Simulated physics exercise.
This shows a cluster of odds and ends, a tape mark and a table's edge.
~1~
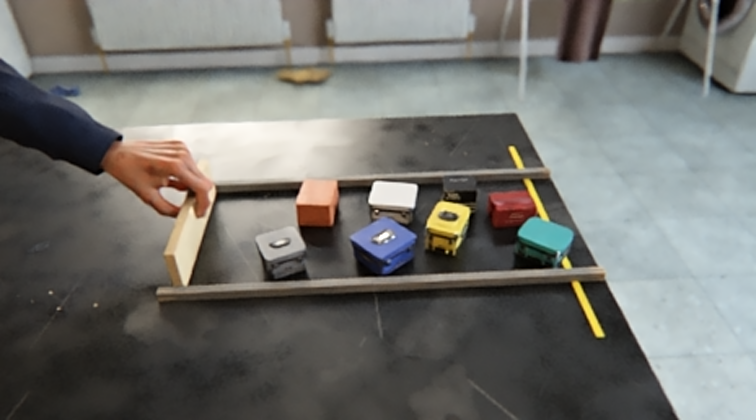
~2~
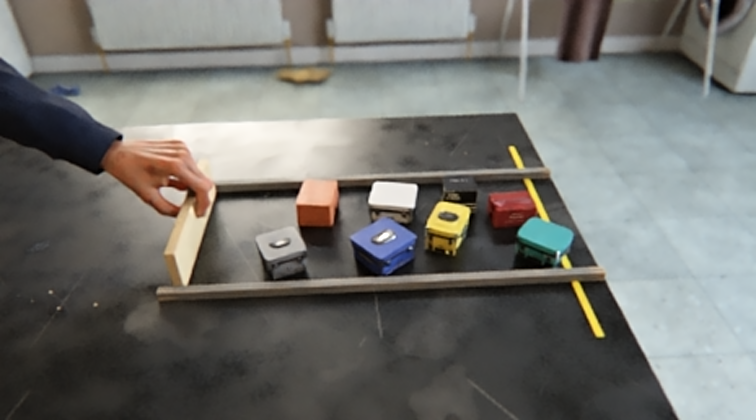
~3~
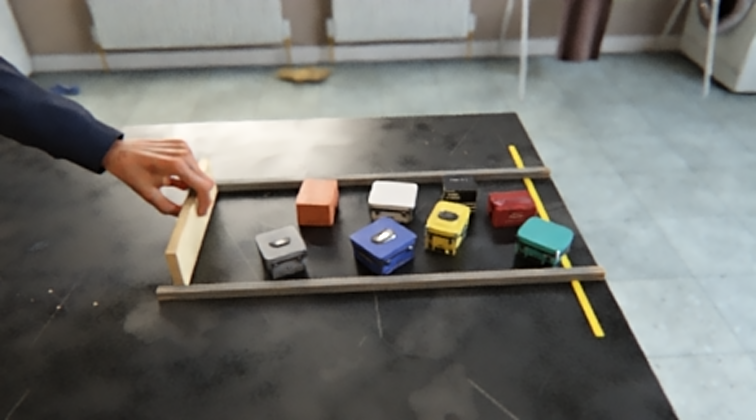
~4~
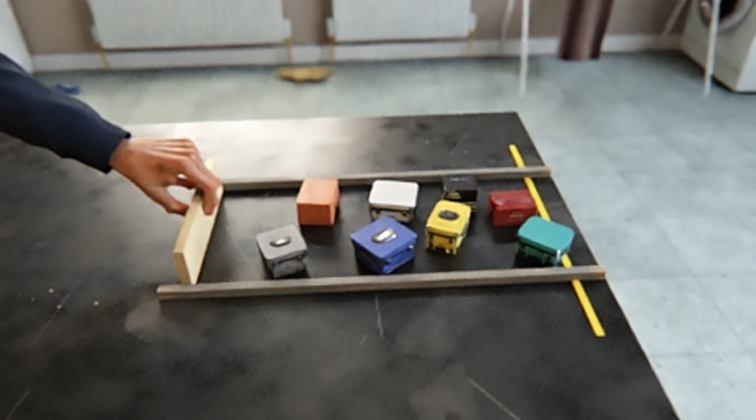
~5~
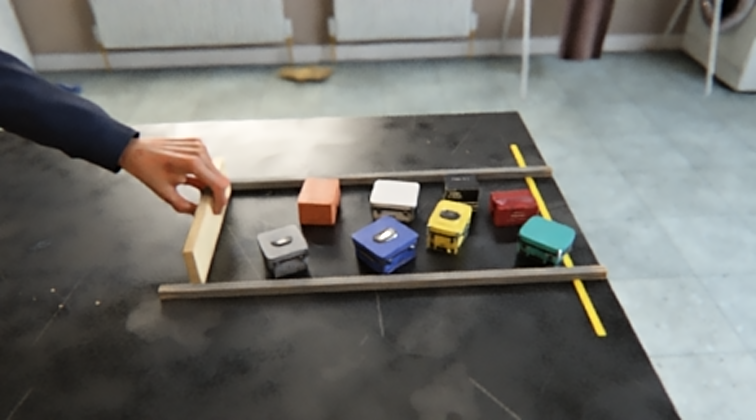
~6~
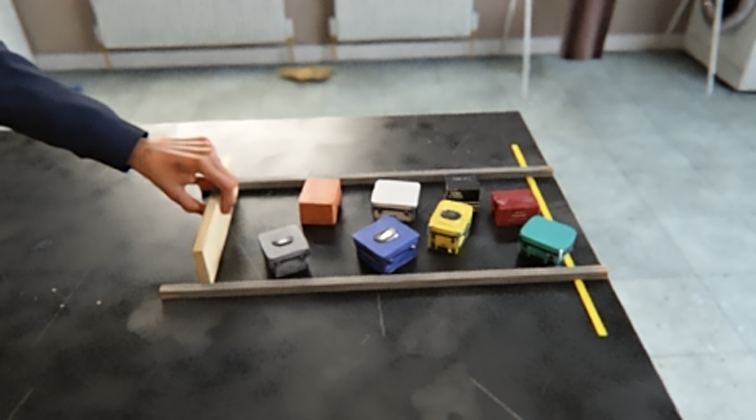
To begin with, a hand holds a pale wooden board upright at the left end of a lane between two rails, with eight small coloured boxes and blocks spread out to its right. The hand then slides the board slightly rightward, narrowing the gap, while the objects stay practically still.
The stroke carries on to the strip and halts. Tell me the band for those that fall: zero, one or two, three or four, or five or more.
Outcome: The number that fall off is five or more.
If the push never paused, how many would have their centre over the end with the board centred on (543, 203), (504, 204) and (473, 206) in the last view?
Past the end: 6, 3 and 2.
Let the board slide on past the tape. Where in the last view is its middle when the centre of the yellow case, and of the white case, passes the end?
For the yellow case at (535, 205), for the white case at (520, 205).
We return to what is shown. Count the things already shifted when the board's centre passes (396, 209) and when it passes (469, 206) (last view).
First 7, then 8.
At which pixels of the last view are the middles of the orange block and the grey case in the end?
Near (557, 189) and (585, 242).
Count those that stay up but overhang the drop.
That would be 2.
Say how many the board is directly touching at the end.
The number is 2.
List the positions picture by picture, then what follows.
Turquoise case (544, 243); red box (512, 209); black box (459, 194); board (193, 220); tape (547, 222), in the first frame.
Red box (512, 209); orange block (318, 203), in the second frame.
Black box (459, 194); blue case (383, 247), in the third frame.
Turquoise case (544, 242); grey case (282, 251), in the fourth frame.
Red box (513, 208); board (210, 217), in the fifth frame.
Turquoise case (547, 242); red box (514, 208); black box (461, 193); board (218, 216); tape (550, 220), in the sixth frame.
Soon after, none off yet; turquoise case at rest near (547, 242); red box at rest near (514, 208); black box at rest near (461, 193).
After that, none off yet; turquoise case at rest near (547, 242); red box displaced about its own width near (543, 210); black box displaced about its own width near (504, 190).
And then, two off so far; turquoise case on its way down near (597, 372); red box on its way down near (581, 322); black box tilting well over near (589, 202).
In the end, the number that fall off is five or more; gone, blue case, white case, yellow case, black box, red box and turquoise case.
